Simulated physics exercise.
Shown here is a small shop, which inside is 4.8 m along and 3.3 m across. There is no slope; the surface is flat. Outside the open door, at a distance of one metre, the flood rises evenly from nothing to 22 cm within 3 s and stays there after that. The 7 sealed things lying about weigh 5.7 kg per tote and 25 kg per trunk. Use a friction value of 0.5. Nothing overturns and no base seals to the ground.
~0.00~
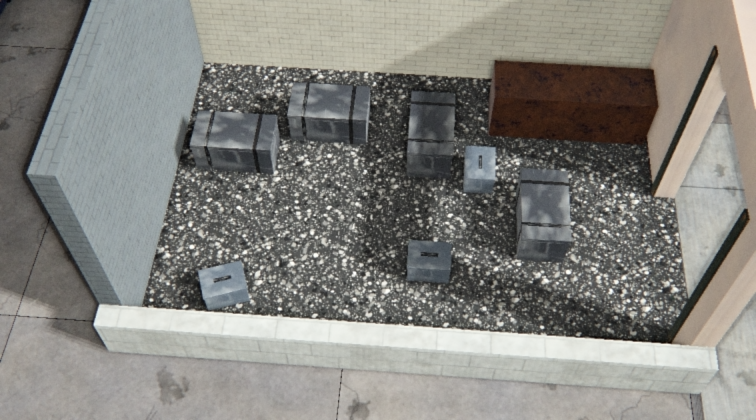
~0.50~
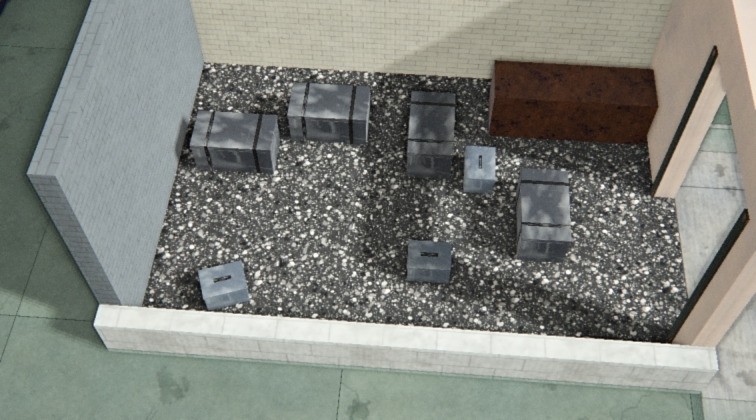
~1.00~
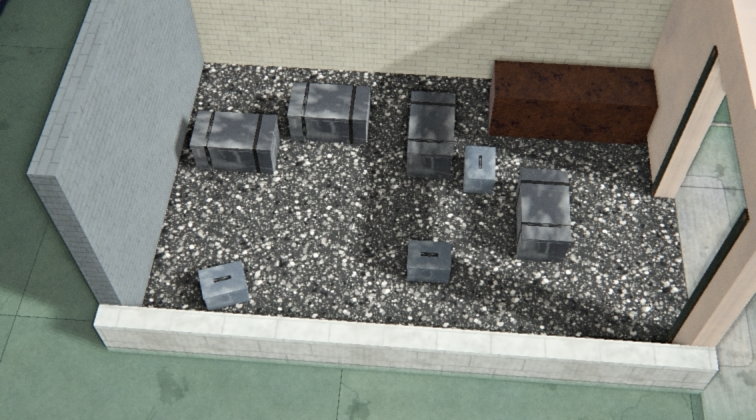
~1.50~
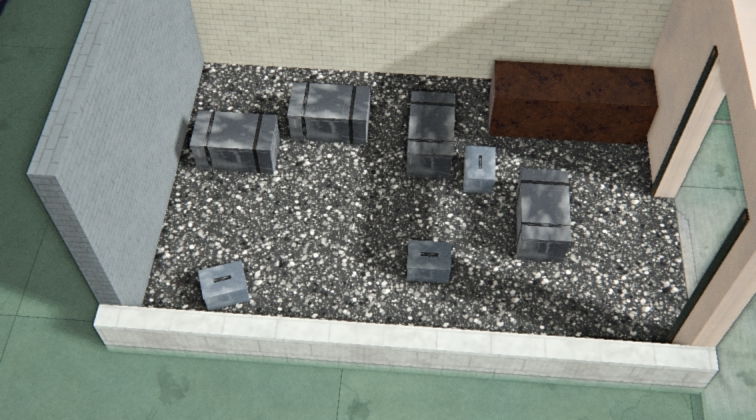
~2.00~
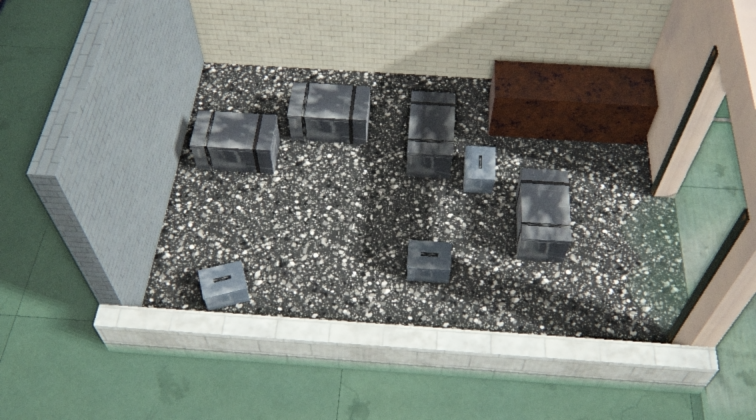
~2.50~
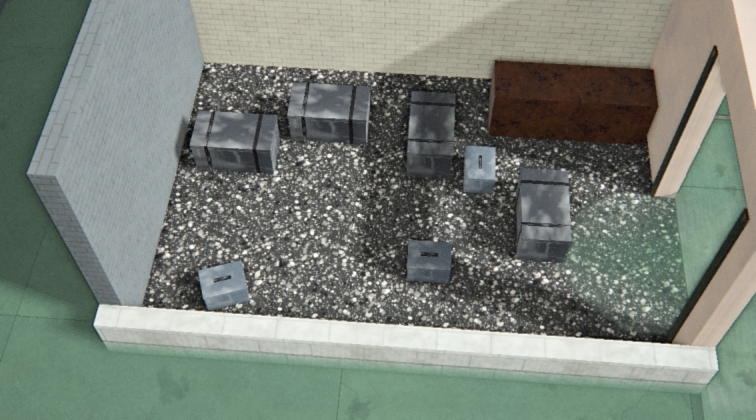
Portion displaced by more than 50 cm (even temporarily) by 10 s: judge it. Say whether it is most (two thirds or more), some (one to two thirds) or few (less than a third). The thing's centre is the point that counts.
Most.
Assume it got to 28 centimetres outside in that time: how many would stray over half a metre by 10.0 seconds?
Result: 7.
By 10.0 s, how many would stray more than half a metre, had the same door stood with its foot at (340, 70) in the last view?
The count would be 3.
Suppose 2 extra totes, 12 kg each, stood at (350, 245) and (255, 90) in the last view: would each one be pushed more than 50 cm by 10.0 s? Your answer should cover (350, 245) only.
Above the mark.
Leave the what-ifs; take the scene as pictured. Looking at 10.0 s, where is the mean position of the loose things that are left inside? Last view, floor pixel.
I'd put it close to (281, 119) in the last view.
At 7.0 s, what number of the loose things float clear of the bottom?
The count is 3.
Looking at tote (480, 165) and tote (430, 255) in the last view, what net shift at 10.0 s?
Shifts: 200 cm / 300 cm.
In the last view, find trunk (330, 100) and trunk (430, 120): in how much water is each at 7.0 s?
Around 6 cm and 6 cm.
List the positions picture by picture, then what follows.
A tote at (480, 163) rests on the ground; a tote at (430, 255), on the bottom; 0.0 m2 under water; 0 of 7 have shifted, in the first picture.
A tote at (480, 163), on the bottom; a tote at (430, 255) rests on the ground; 0.0 m2 under water; 0 of 7 have shifted, in the second picture.
A tote at (480, 163), on the bottom; a tote at (430, 255), on the bottom; water covers 0.0 m2; 0 of 7 have shifted, in the third picture.
A tote at (480, 163), on the bottom; a tote at (430, 255), on the bottom; 0.0 m2 under water; 0 of 7 have shifted, in the fourth picture.
A tote at (480, 163), on the bottom; a tote at (430, 255) rests on the ground; water covers 0.3 m2; 0 of 7 have shifted, in the fifth picture.
A tote at (480, 163) rests on the ground; a tote at (430, 255), on the bottom; 1.1 m2 under water; 0 of 7 have shifted, in the sixth picture.
After 3.5 s 0 of 7 are over 50 cm from their spots; 0 afloat.
After 4.5 s 1 of 7 are over 50 cm from their spots; 0 afloat.
After 7.0 s 5 of 7 are over 50 cm from their spots; 3 afloat.
After 10.0 s 5 of 7 are over 50 cm from their spots, and 6 have been at some point; 7 afloat.
